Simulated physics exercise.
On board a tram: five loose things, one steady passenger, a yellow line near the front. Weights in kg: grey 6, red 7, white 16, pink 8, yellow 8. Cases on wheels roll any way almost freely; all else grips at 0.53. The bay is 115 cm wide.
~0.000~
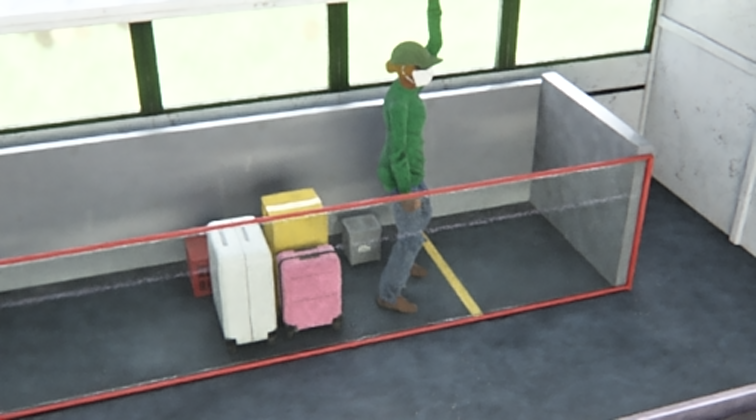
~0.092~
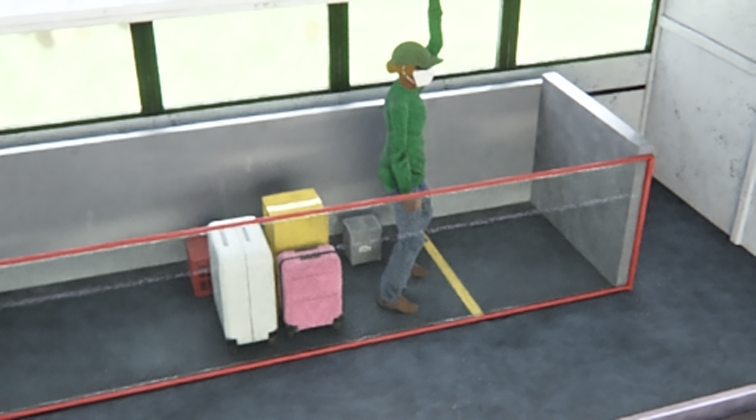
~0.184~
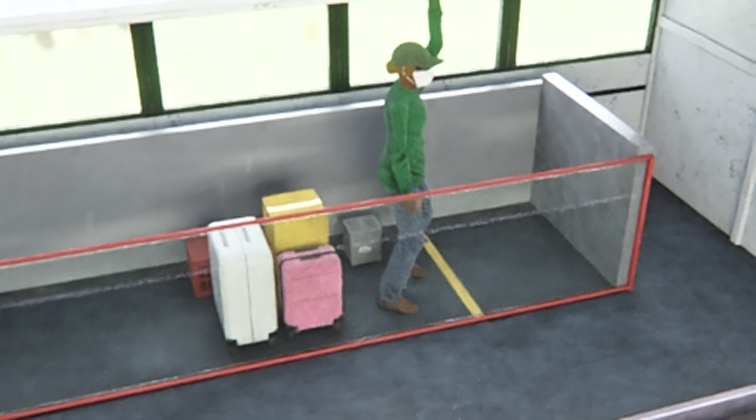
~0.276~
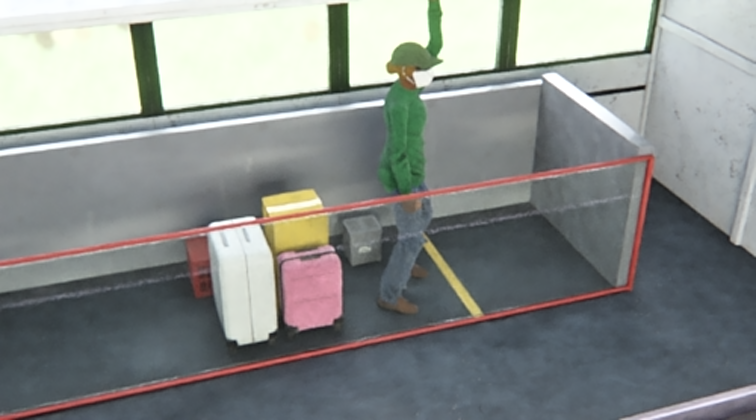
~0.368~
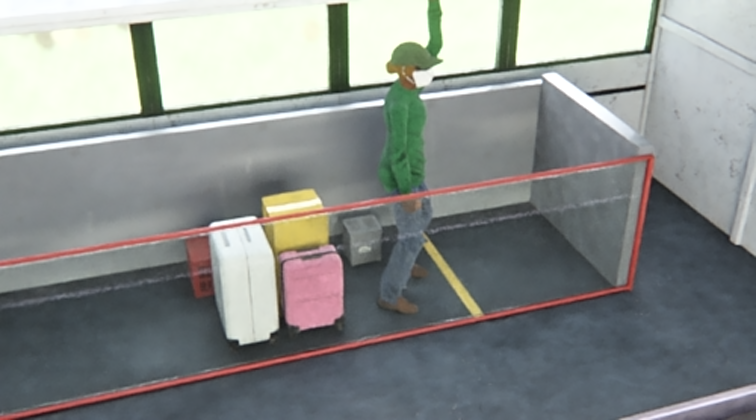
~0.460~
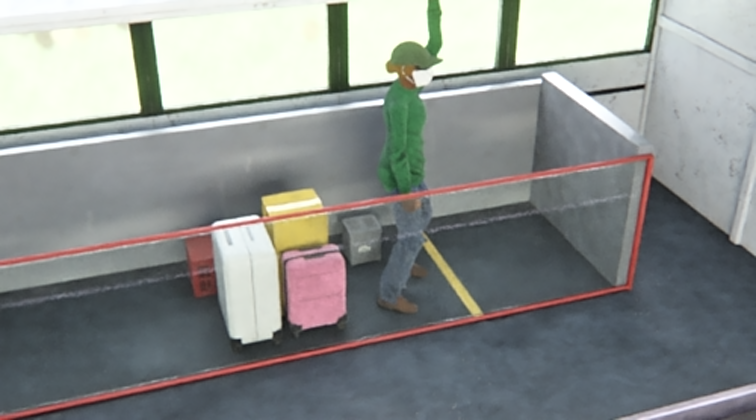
Tram luggage bay with a masked passenger in green standing, one arm raised, as white and pink suitcases shift slightly right.
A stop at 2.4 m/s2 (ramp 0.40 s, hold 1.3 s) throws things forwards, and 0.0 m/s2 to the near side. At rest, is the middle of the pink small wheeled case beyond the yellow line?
Here the pink small wheeled case rests short of the yellow line.
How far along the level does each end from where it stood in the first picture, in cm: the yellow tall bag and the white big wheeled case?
Yellow tall bag 30, white big wheeled case 35.
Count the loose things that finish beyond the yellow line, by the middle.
0 of them.
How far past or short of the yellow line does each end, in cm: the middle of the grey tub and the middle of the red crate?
Grey tub 40 short, red crate 140 short.
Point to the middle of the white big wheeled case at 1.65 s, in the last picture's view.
At about (306, 281).
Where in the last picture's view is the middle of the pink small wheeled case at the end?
At about (367, 288).
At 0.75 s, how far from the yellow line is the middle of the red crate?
About 135 cm short of it.
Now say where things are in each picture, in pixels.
Pink small wheeled case (310, 291), yellow tall bag (296, 252), red crate (219, 262), in the first picture.
Pink small wheeled case (310, 292), yellow tall bag (297, 253), red crate (219, 263), in the second picture.
Pink small wheeled case (310, 292), yellow tall bag (297, 253), red crate (219, 263), in the third picture.
Pink small wheeled case (311, 292), yellow tall bag (297, 253), red crate (219, 263), in the fourth picture.
Pink small wheeled case (312, 292), yellow tall bag (297, 253), red crate (219, 263), in the fifth picture.
Pink small wheeled case (314, 291), yellow tall bag (296, 253), red crate (219, 263), in the sixth picture.
After 0.75 s the pink small wheeled case is 77 cm short of the yellow line, tilted 0°, near (342, 286) in the last picture's view.
After 1.15 s the pink small wheeled case is 65 cm short of the yellow line, tilted 0°, near (365, 287) in the last picture's view; the yellow tall bag 73 cm short of the yellow line, tilted 0°.
After 1.65 s the pink small wheeled case is 64 cm short of the yellow line, tilted 0°, near (367, 288) in the last picture's view; the yellow tall bag 67 cm short of the yellow line, tilted 0°.
At rest, 2.5 s, grey tub stops short of the yellow line; red crate stops short of the yellow line; white big wheeled case stops short of the yellow line; pink small wheeled case stops short of the yellow line; yellow tall bag stops short of the yellow line.
